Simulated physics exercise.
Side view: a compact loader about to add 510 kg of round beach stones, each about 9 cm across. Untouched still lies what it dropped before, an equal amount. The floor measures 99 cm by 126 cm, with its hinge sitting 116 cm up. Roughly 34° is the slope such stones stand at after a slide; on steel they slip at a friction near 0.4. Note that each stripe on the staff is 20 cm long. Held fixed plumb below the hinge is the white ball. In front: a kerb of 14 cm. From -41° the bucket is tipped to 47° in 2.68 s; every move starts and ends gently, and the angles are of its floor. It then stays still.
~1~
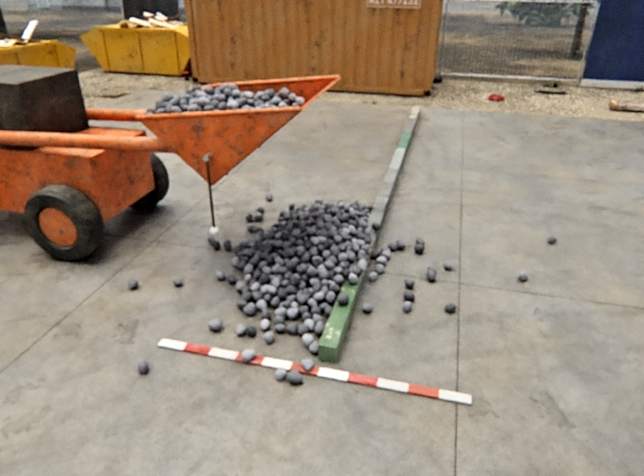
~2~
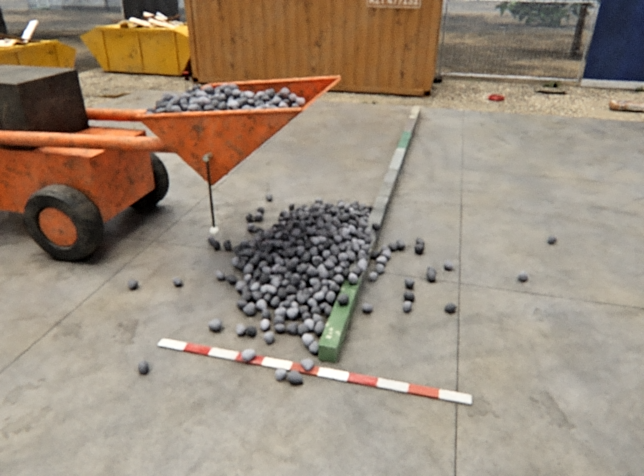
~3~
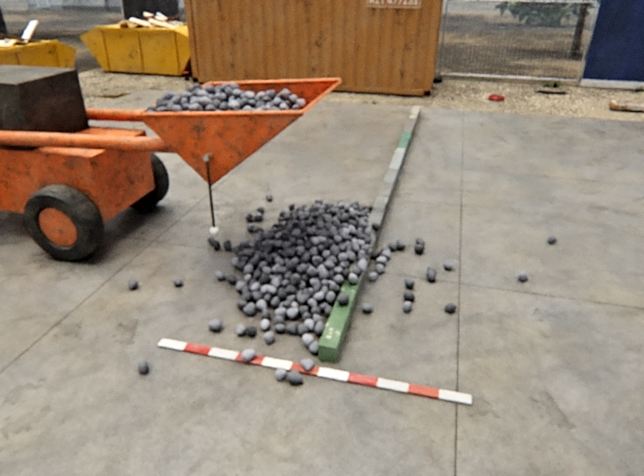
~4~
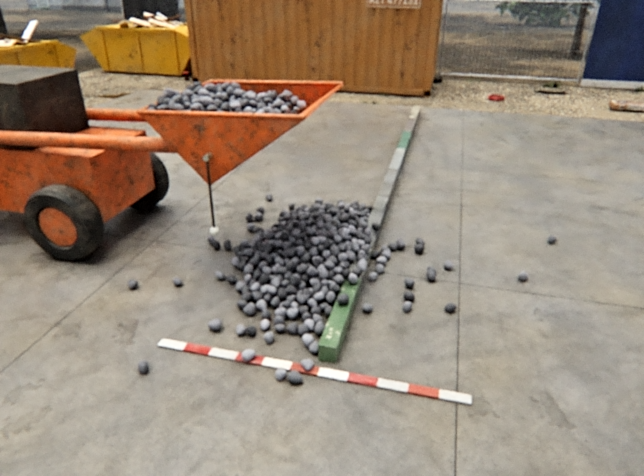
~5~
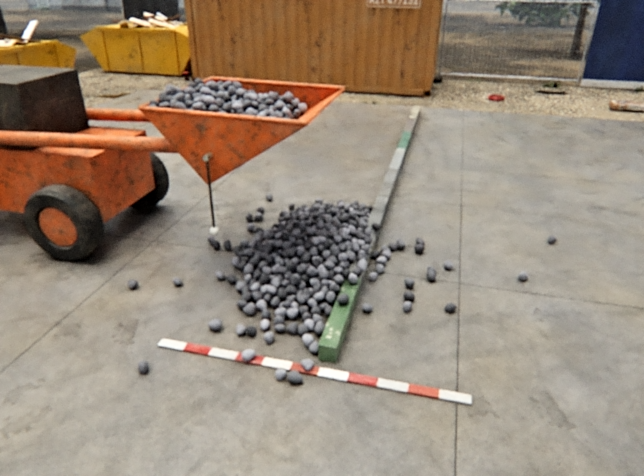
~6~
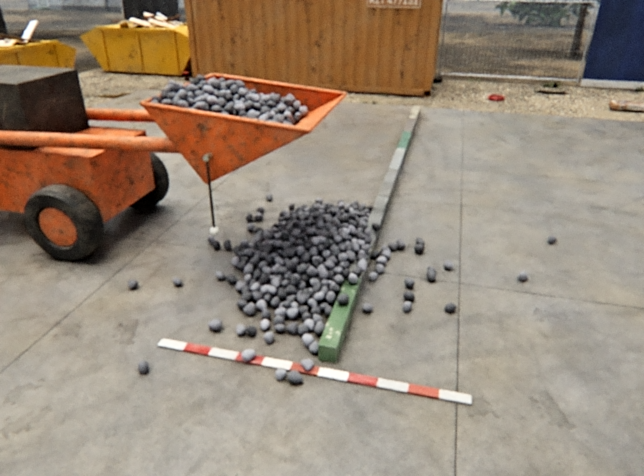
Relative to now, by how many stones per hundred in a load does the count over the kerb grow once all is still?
It grows by roughly 30 per hundred.
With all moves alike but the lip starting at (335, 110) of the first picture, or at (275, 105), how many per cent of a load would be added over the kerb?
The first would add some 60 per cent and the second some 10 per cent.
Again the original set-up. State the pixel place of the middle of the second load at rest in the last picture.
The centre sits about (335, 244).
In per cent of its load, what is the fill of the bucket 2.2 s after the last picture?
0 %.
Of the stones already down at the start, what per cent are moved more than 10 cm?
10 per cent.
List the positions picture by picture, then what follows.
The first frame shows lip at (301, 109), floor tilted -41°, highest stones at (232, 93). The earlier load is highest near (321, 239), 26 cm above ground level, 97 % on this side of the kerb, 3 % over the kerb.
In the second frame, the bucket is at -40°, its lip at (302, 110); the top of the load is at (231, 93).
The third frame shows lip at (303, 113), floor tilted -39°, highest stones at (219, 91).
In the fourth frame, the bucket is at -37°, its lip at (305, 118); the top of the load is at (212, 89).
The fifth frame shows lip at (307, 124), floor tilted -34°, highest stones at (214, 87).
In the sixth frame, the bucket is at -30°, its lip at (310, 131); the top of the load is at (209, 84).
Then, 1.4 s after the last picture the floor is at 33°; in per cent of one load, 73 in the bucket, 123 on this side of the kerb, 4 over the kerb; the foremost stones are at (460, 264).
Then, 2.2 s after the last picture the floor is at 47°; in per cent of one load, 1 in the bucket, 171 on this side of the kerb, 28 over the kerb; the foremost stones are at (497, 285).
Then, 2.5 s after the last picture the floor is at 47°; in per cent of one load, 0 in the bucket, 169 on this side of the kerb, 31 over the kerb; the foremost stones are at (513, 285).
Then, 5.3 s after the last picture the floor is at 47°; in per cent of one load, 0 in the bucket, 167 on this side of the kerb, 33 over the kerb; the foremost stones are at (515, 285). Net gain over the kerb, 30.
